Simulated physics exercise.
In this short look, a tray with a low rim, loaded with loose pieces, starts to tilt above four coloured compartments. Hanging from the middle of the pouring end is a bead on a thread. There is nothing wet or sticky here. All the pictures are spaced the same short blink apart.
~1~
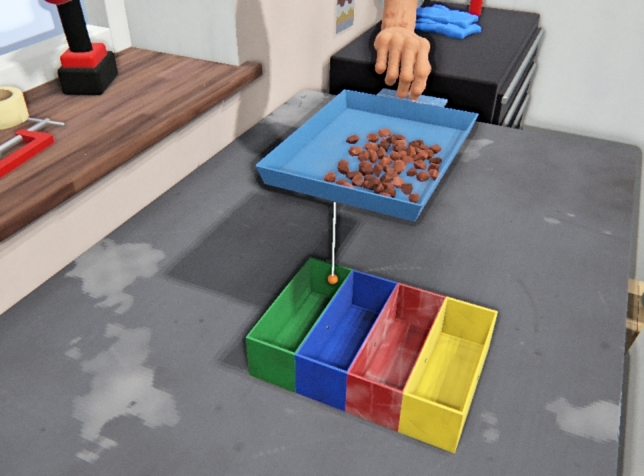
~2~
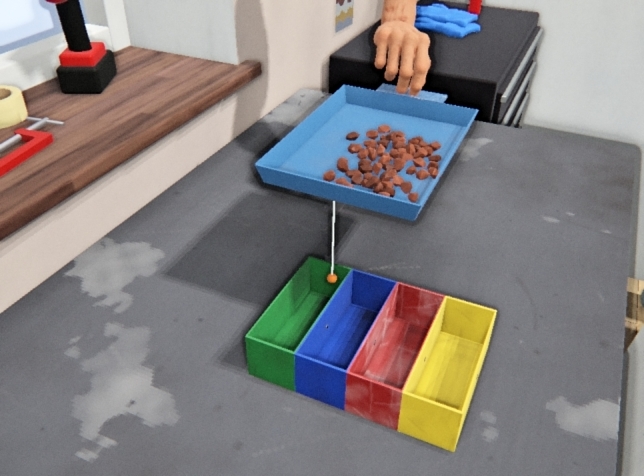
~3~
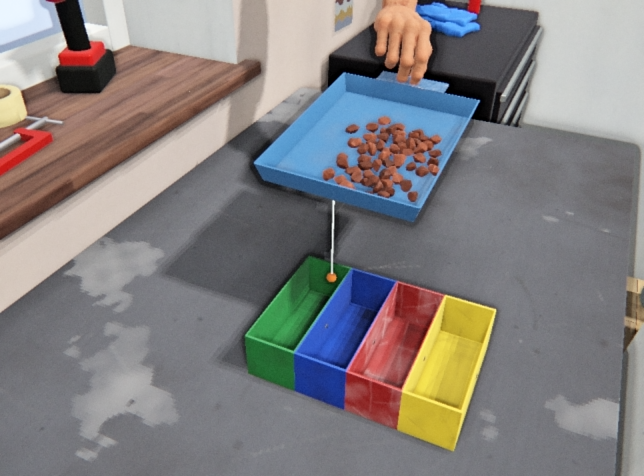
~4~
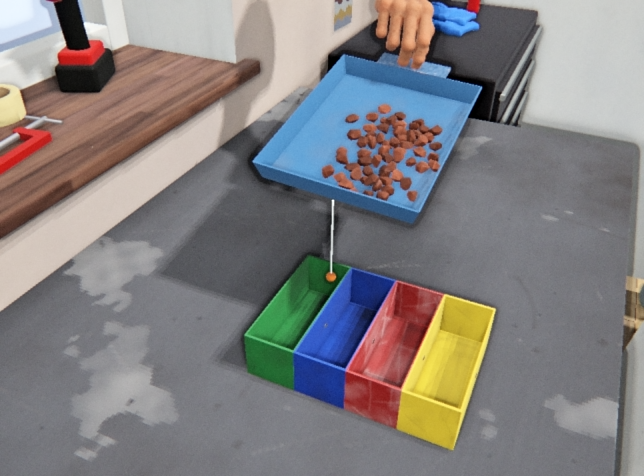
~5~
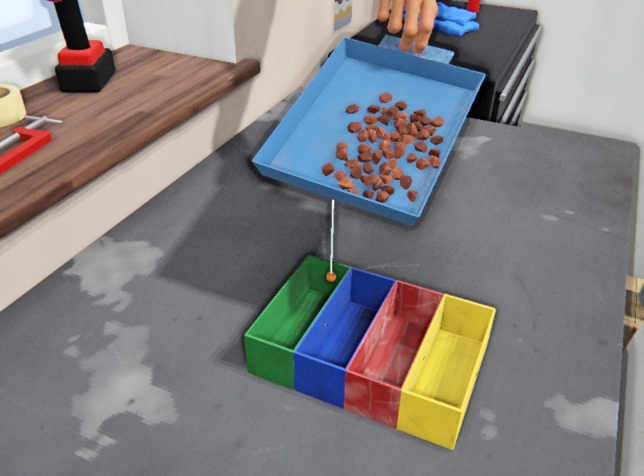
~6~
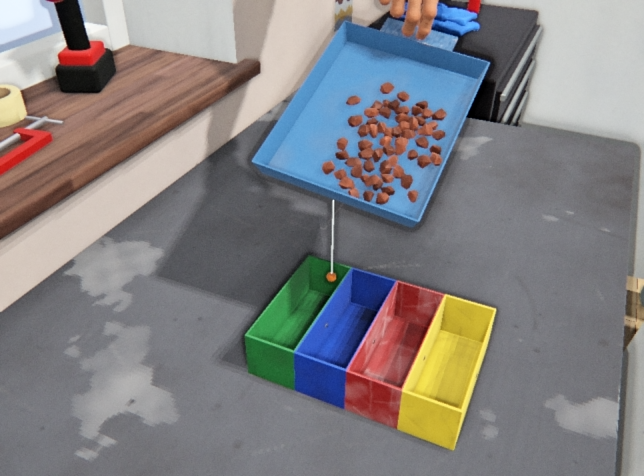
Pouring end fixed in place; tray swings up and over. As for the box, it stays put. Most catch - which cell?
Cell: Red.
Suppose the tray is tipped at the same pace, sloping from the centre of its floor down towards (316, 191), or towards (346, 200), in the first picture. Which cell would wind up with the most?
Try 1 - the cell in green; try 2 - the blue cell.
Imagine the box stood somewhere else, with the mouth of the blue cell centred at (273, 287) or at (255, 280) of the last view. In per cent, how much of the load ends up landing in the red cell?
Close to 0 in a hundred, then close to 0 in a hundred.
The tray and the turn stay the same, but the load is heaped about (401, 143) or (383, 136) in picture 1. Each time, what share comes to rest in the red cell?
Roughly 80 % and then 60 %.
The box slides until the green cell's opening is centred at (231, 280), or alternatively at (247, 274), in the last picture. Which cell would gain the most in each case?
Result 1: The cell in yellow; result 2: The cell in yellow.
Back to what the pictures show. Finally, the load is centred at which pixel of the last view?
Somewhere around (384, 365) in the final view.
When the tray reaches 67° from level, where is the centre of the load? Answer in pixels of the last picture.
(385, 188).
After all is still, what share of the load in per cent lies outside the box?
Roughly 0 percent of the load.
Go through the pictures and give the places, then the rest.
In the first frame, corners of the pouring end at (264, 164) and (417, 201), level; middle of the load at (385, 163), bits of crushed brick; bead on its thread at (333, 279); green cell at (271, 361); blue cell at (321, 379); red cell at (374, 398); yellow cell at (430, 419).
In the second frame, corners of the pouring end at (263, 163) and (416, 201), level; middle of the load at (384, 161).
In the third frame, corners of the pouring end at (262, 161) and (415, 203), tipped barely, lowest at the right corner; middle of the load at (384, 157).
In the fourth frame, corners of the pouring end at (261, 160) and (415, 206), tipped a little, lowest at the right corner; middle of the load at (384, 151).
In the fifth frame, corners of the pouring end at (261, 159) and (414, 210), tipped clearly, lowest at the right corner; middle of the load at (385, 145).
In the sixth frame, corners of the pouring end at (261, 159) and (415, 214), tipped clearly, lowest at the right corner; middle of the load at (386, 141); green cell at (270, 359); blue cell at (320, 377); red cell at (373, 396); yellow cell at (429, 416).
Soon, tray tipped steeply; all on the tray.
A while on, tray tipped past a quarter turn; about a quarter on the tray; about half in the red cell; a small part in the blue cell; a stray few in the yellow cell; a stray few in the green cell; a small part falling or outside the box.
Towards the end, tray tipped past a quarter turn; about two thirds in the red cell; about a quarter in the blue cell; a stray few in the yellow cell; a stray few in the green cell.
Finally, tray tipped past a quarter turn; about two thirds in the red cell; about a quarter in the blue cell; a stray few in the yellow cell; a stray few in the green cell.
